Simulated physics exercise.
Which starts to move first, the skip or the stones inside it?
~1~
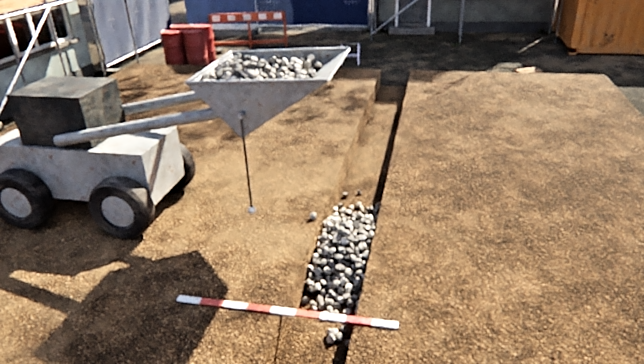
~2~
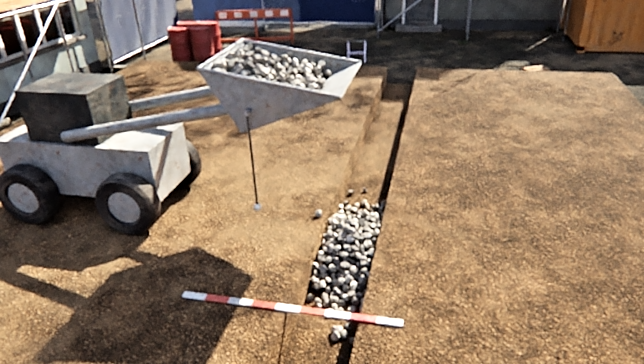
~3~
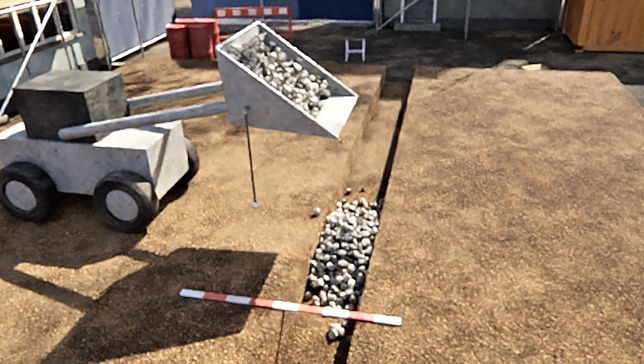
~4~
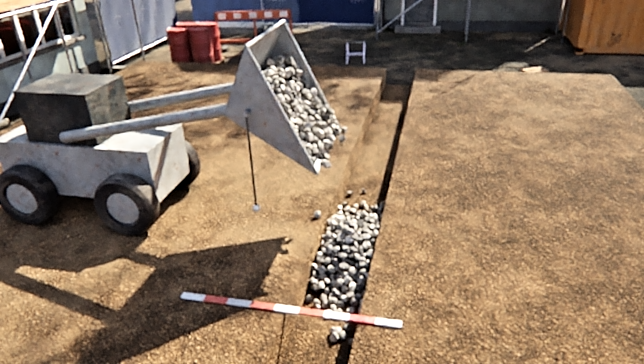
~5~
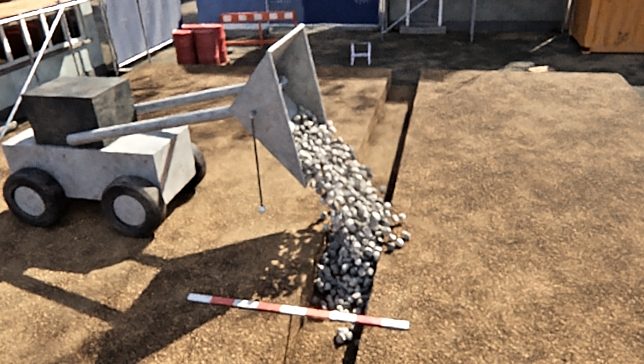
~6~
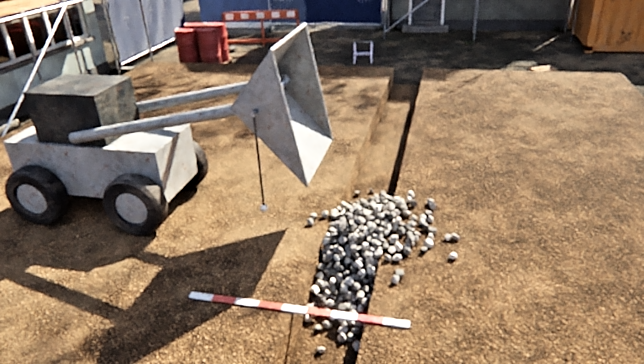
The skip starts to move first, tilting forward. The stones only begin to shift once it is already tipping.
Compact loader tipping its grey bucket and pouring pale stones onto an earlier heap in a trench, a few scattering beyond it.
